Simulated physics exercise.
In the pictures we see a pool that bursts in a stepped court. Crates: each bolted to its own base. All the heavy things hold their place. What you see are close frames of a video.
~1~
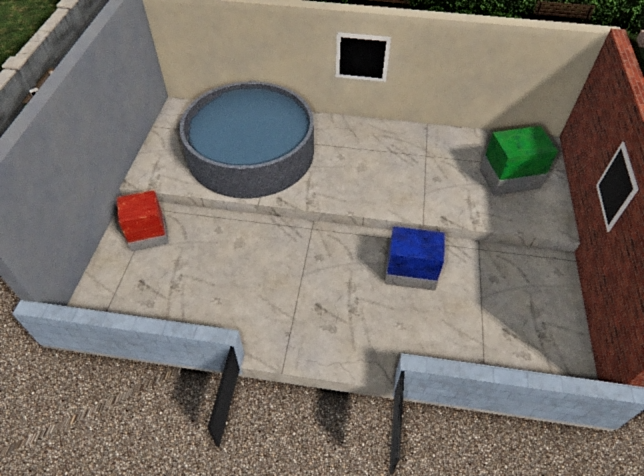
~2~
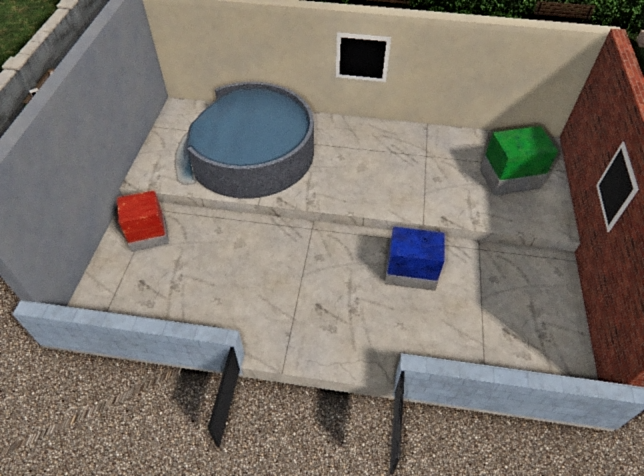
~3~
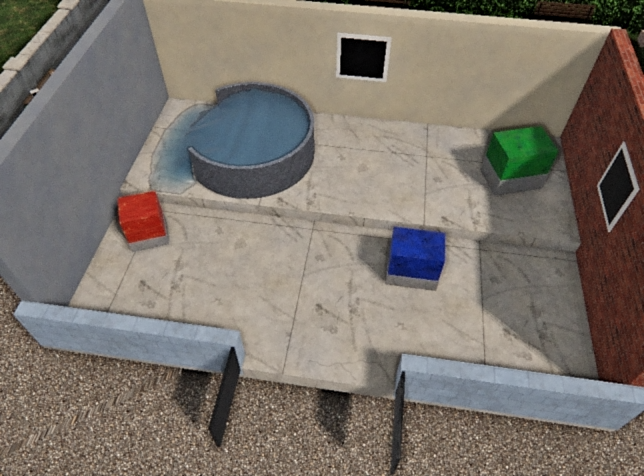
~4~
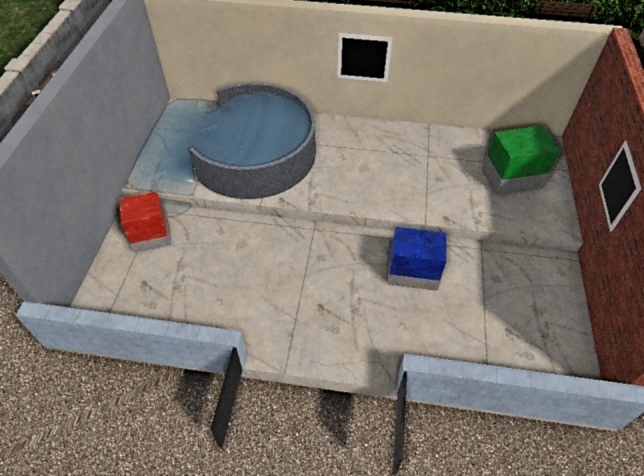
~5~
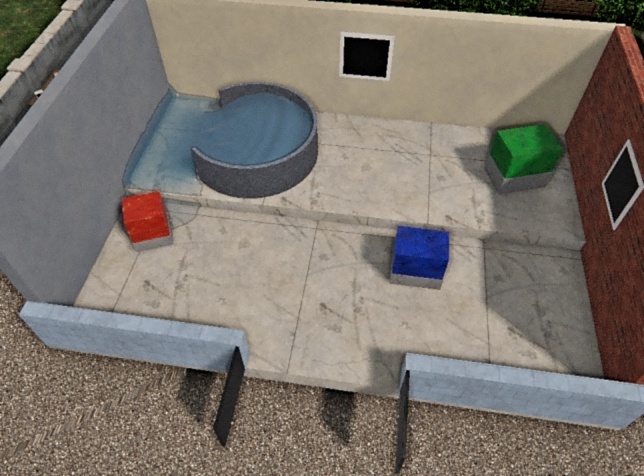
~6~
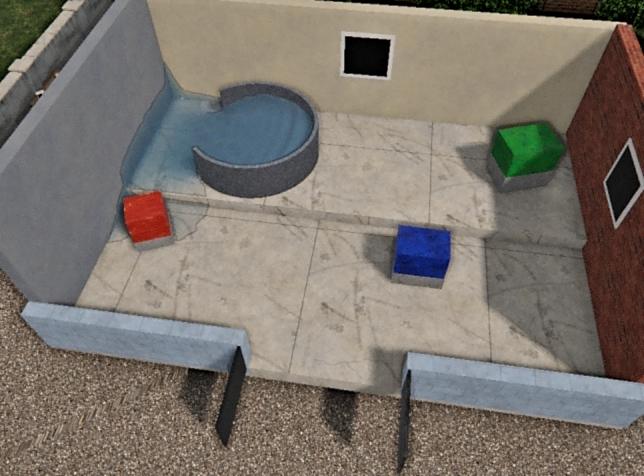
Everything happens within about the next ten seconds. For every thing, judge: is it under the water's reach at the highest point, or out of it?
In order: The blue crate never meets the water. The red crate meets the water. The green crate never meets the water.
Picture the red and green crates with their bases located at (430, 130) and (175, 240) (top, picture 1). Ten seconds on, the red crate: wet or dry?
Red crate: Untouched.
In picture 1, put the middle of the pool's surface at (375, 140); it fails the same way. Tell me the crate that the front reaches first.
The red one.
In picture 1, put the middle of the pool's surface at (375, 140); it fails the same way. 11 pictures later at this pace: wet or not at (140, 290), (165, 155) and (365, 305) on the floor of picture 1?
Taking the three spots in order: Swamped, swamped, bare.
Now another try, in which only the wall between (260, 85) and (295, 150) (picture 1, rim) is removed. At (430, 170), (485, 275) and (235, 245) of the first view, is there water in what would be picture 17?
Going through them in turn: Reached by the flood, then reached by the flood, then still unsoaked.
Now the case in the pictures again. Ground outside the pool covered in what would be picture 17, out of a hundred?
Share estimate: About 20 per cent.
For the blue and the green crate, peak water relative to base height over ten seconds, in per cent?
60 and 30 %, roughly.
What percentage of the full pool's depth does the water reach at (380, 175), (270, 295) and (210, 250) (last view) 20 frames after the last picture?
I'd put them at close to 2 per cent, then 8 per cent, then 6 per cent.
A moment on, water covers 15 % of the floor; the blue crate not reached, the red crate water round its plinth, the green crate not reached.
Next, water covers 20 % of the floor; the blue crate not reached, the red crate water round its plinth, the green crate not reached.
Then, water covers 55 % of the floor; the blue crate not reached, the red crate water round its plinth, the green crate water round its plinth.
Later, water covers 85 % of the floor; the blue crate water round its plinth, the red crate water round its plinth, the green crate water round its plinth.
In the end, water covers 90 % of the floor; the blue crate stayed above the water, the red crate was topped, the green crate stayed above the water.
